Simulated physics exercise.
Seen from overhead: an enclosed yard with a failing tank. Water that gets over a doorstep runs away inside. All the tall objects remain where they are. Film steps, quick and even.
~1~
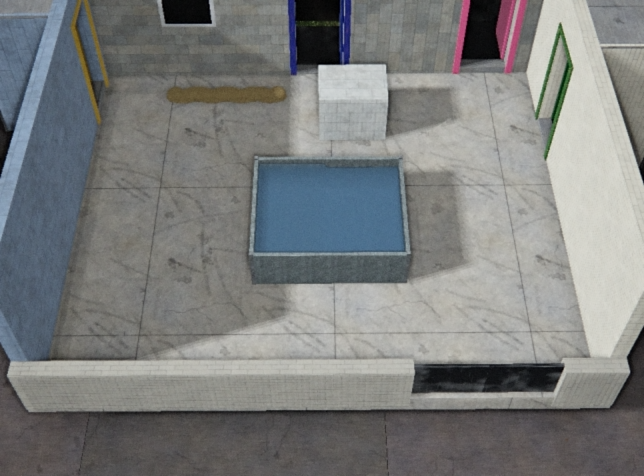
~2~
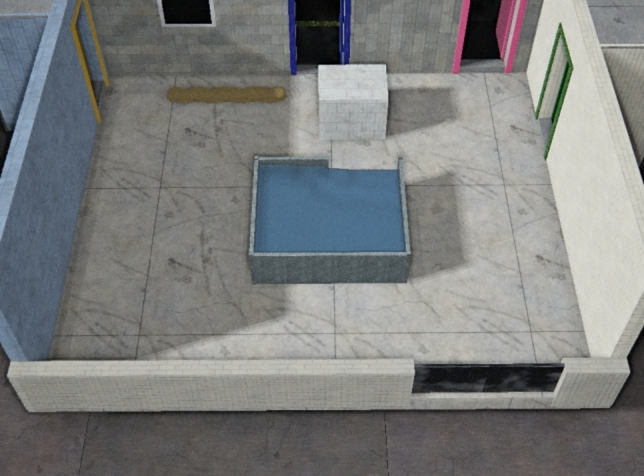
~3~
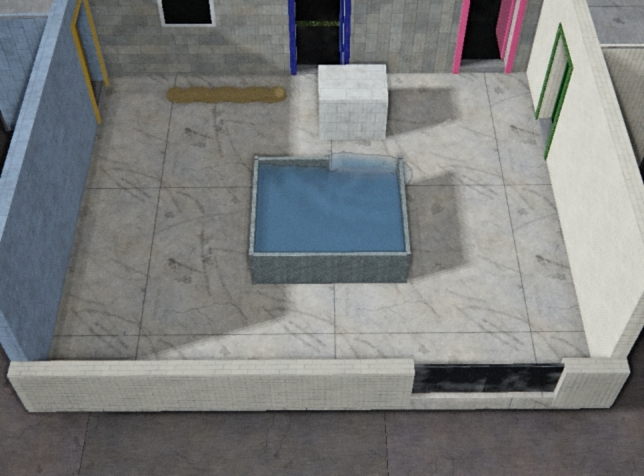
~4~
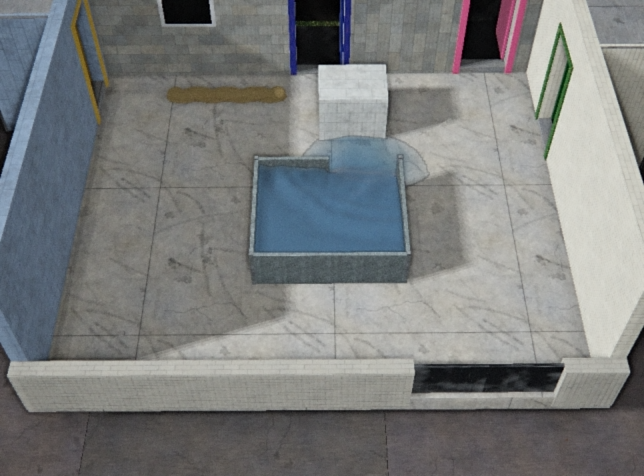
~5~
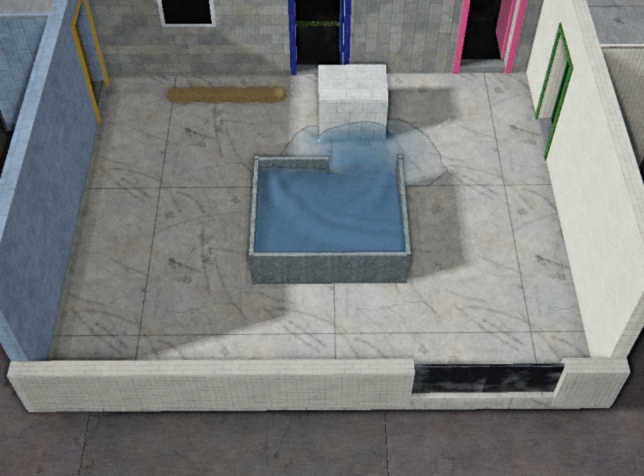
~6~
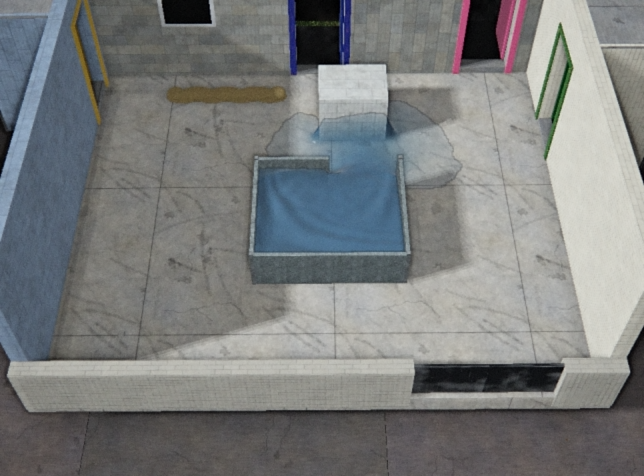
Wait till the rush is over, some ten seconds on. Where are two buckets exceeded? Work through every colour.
In the end green door: Exceeds two buckets. Blue door: Exceeds two buckets. Yellow door: Within two buckets. Pink door: Exceeds two buckets.
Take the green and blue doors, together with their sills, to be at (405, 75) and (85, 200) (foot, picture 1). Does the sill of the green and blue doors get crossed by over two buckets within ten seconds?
Well, the green door overflows, but the blue door overflows.
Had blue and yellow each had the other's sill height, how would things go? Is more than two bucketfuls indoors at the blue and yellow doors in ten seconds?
Result - blue door: Misses the threshold; yellow door: Clears the threshold.
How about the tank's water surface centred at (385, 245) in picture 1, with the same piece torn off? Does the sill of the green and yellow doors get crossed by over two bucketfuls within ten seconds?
From what I see, the green one gets past it and the yellow one stays short of it.
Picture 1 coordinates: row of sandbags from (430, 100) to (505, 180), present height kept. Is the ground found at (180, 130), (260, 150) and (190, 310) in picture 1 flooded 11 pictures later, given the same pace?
Going point by point, they'd be wetted, wetted and unwetted.
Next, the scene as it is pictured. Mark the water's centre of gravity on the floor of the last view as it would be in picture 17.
That comes out near (349, 190).
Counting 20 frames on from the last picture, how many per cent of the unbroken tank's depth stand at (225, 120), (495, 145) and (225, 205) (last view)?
4, 6 and 2 per cent, roughly.
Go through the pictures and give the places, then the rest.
In the first frame, the open tank at (329, 207) is whole and still.
In the second frame, water pours out on the open tank's far side and has run to a hidden place.
In the third frame, water pours out on the open tank's far side and has run to (333, 157).
In the fourth frame, water pours out on the open tank's far side and has run to (326, 141).
In the fifth frame, water pours out on the open tank's far side and has run to (397, 121).
In the sixth frame, water pours out on the open tank's far side and has run to (398, 103).
A moment on, water covers 15 % of the floor; the green door not reached, the blue door not reached, the yellow door not reached, the pink door not reached.
Next, water covers 35 % of the floor; the green door under two buckets in, the blue door wet at the sill, nothing in, the yellow door not reached, the pink door under two buckets in.
Then, water covers 45 % of the floor; the green door far over two buckets in, the blue door wet at the sill, nothing in, the yellow door wet at the sill, nothing in, the pink door over two buckets in.
Later, water covers 70 % of the floor; the green door far over two buckets in, the blue door wet at the sill, nothing in, the yellow door wet at the sill, nothing in, the pink door over two buckets in.
In the end, water covers 95 % of the floor; the green door far over two buckets in, the blue door over two buckets in, the yellow door wet at the sill, nothing in, the pink door over two buckets in.
